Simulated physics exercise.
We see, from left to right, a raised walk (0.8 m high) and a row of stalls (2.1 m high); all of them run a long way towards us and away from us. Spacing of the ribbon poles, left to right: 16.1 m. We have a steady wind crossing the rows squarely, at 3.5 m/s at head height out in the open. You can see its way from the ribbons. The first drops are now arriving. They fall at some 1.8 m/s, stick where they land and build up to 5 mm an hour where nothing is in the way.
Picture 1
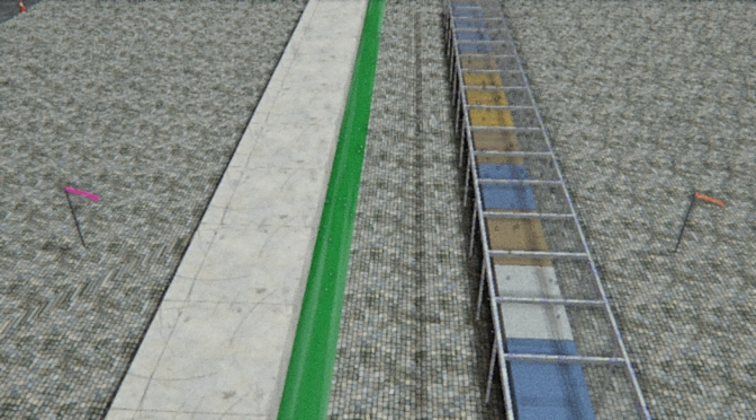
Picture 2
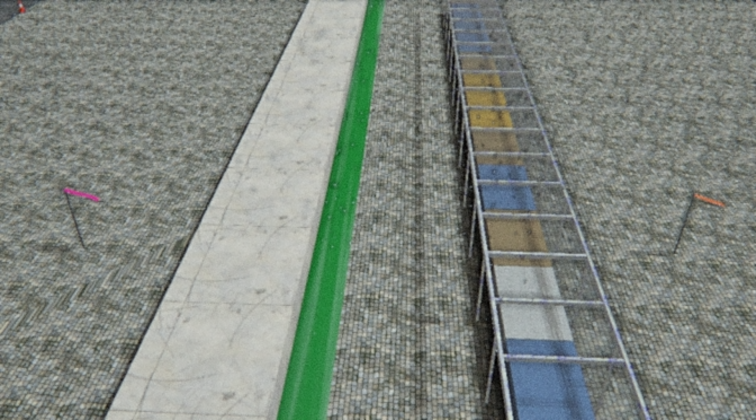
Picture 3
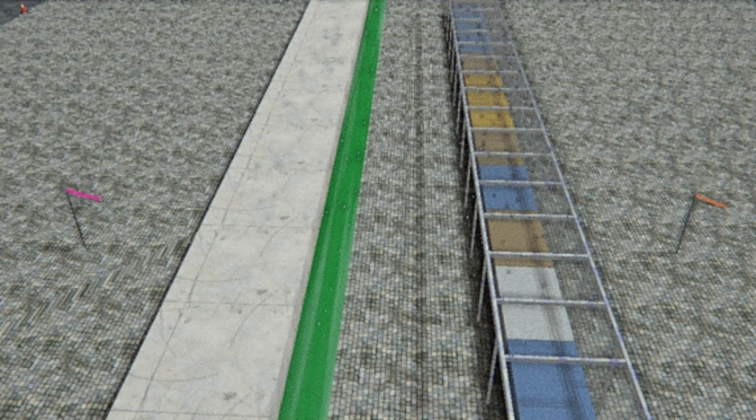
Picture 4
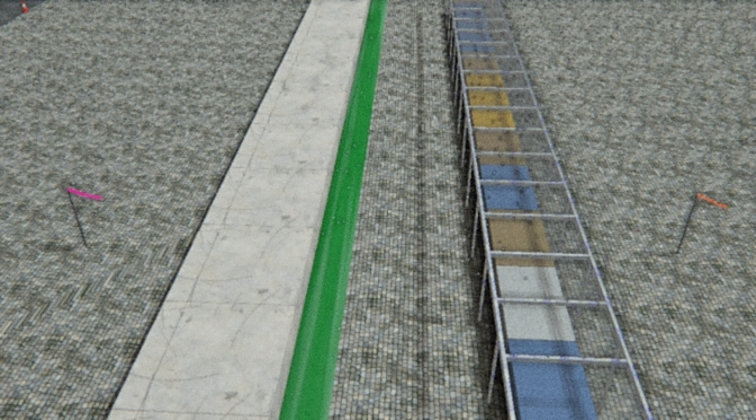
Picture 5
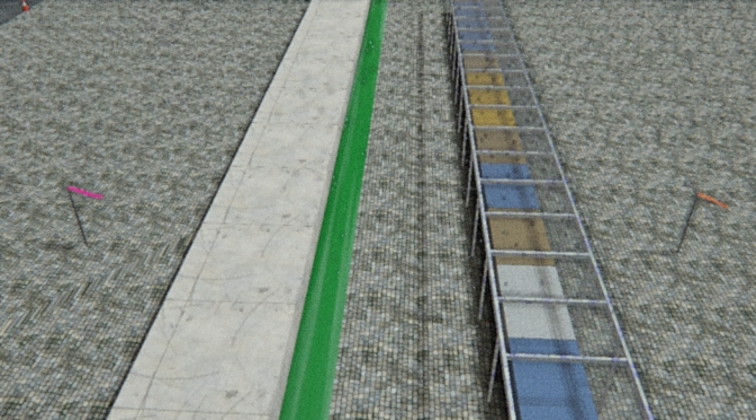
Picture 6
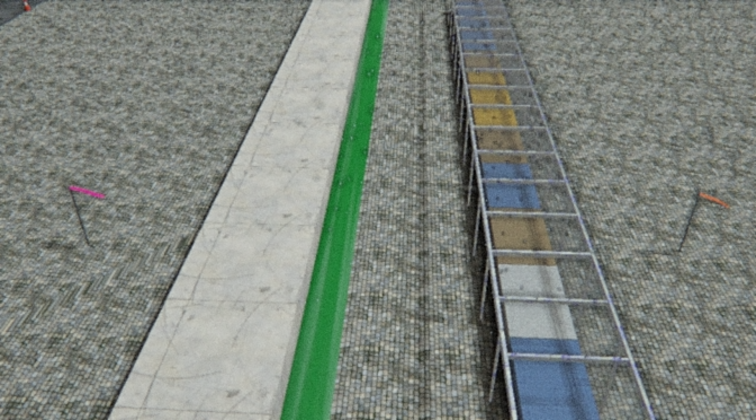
The clip opens on a pale raised walk edged in green, left of a long row of coloured panels under metal framing, with a pink ribbon and an orange one streaming right from poles on either side. The ribbons then flutter slightly, and by the close they still point right, with little else visibly changed.
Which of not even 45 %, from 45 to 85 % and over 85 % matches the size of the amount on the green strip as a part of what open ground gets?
The match is between 45 and 85 %.
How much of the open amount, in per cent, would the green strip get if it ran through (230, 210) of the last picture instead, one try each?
80 %.
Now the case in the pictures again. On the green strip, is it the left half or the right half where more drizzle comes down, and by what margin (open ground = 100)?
The right-hand side, about 60 points ahead.
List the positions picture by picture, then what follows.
The first picture shows the left ribbon ends at (99, 200), leaning 75 degrees to the right.
The second picture shows the right ribbon ends at (724, 205), leaning 70 degrees to the right and the green one passes (334, 240).
The third picture shows the left ribbon ends at (100, 200), leaning 75 degrees to the right, above the rows the drops slant 70 degrees from upright, towards the right and the top of the row of stalls crosses (513, 153).
The fourth picture shows the right ribbon ends at (727, 207), leaning 70 degrees to the right and the green one passes (345, 192).
The fifth picture shows the left ribbon ends at (102, 197), leaning 75 degrees to the right and above the rows the drops slant 70 degrees from upright, towards the right.
The sixth picture shows the right ribbon ends at (729, 207), leaning 65 degrees to the right and the top of the raised walk crosses (274, 184).
In 10 minutes the green strip collects 0.5 mm against 0.8 mm in the open.
In 30 minutes the green strip collects 1.6 mm against 2.5 mm in the open.
In 60 minutes the green strip collects 3.3 mm against 5.0 mm in the open, so the green strip has 66 % of the open amount; the left half of it has 35 %, the right half 97 %.
